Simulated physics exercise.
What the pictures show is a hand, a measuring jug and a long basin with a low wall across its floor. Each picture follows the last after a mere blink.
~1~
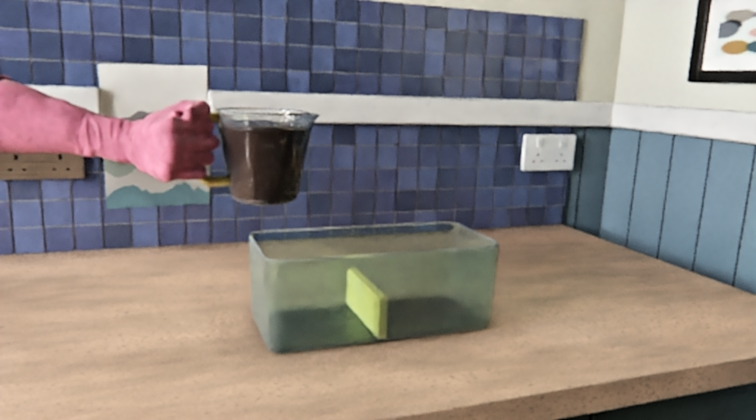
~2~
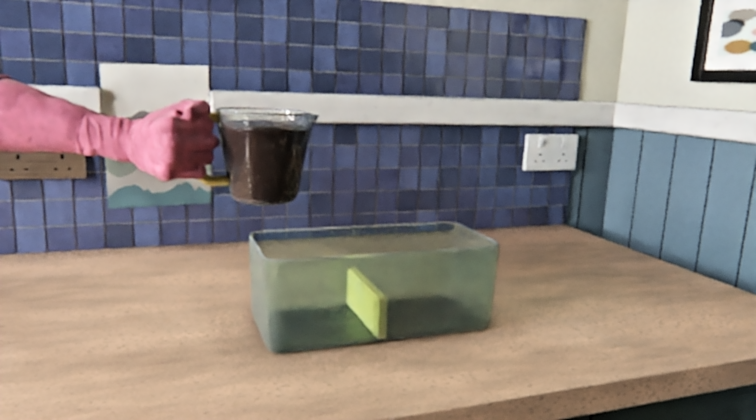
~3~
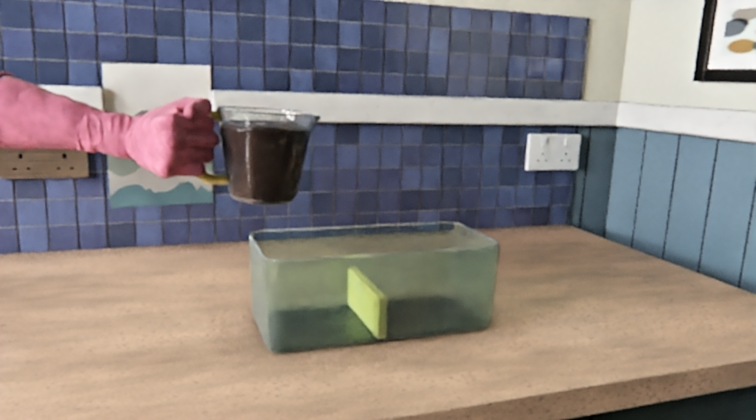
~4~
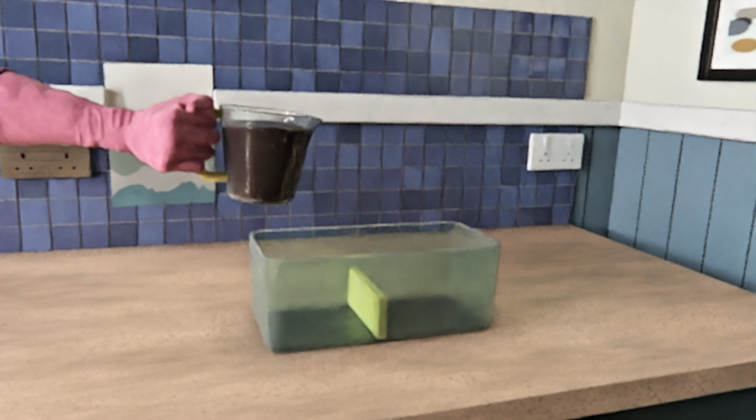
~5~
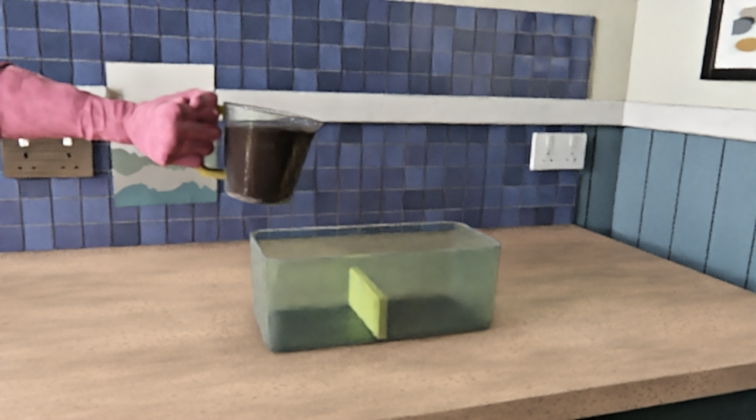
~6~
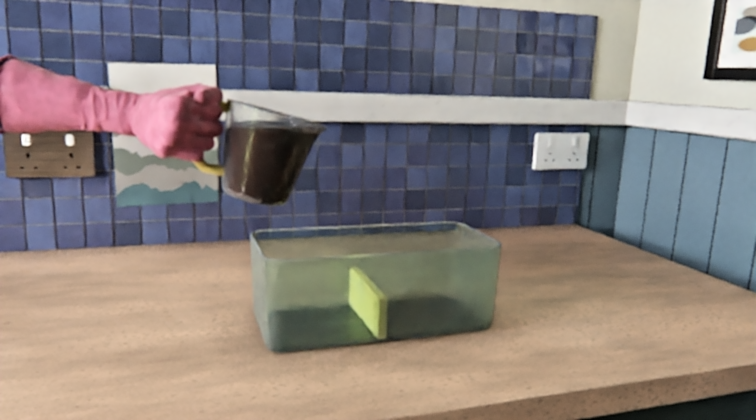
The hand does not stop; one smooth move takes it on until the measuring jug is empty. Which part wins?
The left region takes the most.
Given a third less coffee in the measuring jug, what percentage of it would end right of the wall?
Best guess: Around 5 %.
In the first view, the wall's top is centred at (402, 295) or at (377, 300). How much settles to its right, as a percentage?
In turn 10 and 30 in a hundred.
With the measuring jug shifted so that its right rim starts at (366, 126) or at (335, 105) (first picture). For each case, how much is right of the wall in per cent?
It comes to about 95 %, followed by about 70 %.
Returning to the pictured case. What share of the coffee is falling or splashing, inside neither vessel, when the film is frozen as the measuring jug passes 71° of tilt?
Close to 20 per cent.
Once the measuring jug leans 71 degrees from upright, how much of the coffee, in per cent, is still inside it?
About 65 % remains.
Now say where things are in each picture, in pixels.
In the first frame, tilt 0°; pouring edge (319, 114); surface from (220, 124) to (307, 125); the long basin's rim runs from (257, 247) to (477, 234); the wall's top is at (366, 283).
In the second frame, tilt 1°; pouring edge (319, 114); surface from (221, 124) to (307, 125).
In the third frame, tilt 2°; pouring edge (320, 116); surface from (222, 123) to (308, 125).
In the fourth frame, tilt 5°; pouring edge (322, 118); surface from (224, 123) to (310, 126).
In the fifth frame, tilt 9°; pouring edge (324, 122); surface from (225, 124) to (313, 126).
In the sixth frame, tilt 14°; pouring edge (326, 127); surface from (228, 124) to (317, 128).
A moment on, the tilt is 71° and 65 per cent is still to pour, 5 is left of the wall and 10 right of it.
Next, the tilt is 106° and 8 per cent is still to pour, 51 is left of the wall and 33 right of it.
Then the tilt is 114° and 0 per cent is still to pour, 65 is left of the wall and 34 right of it.
Later the tilt is 114° and 0 per cent is still to pour, 65 is left of the wall and 34 right of it.
Finally, 65 per cent lies left of the wall, 34 right of it and 1 outside.
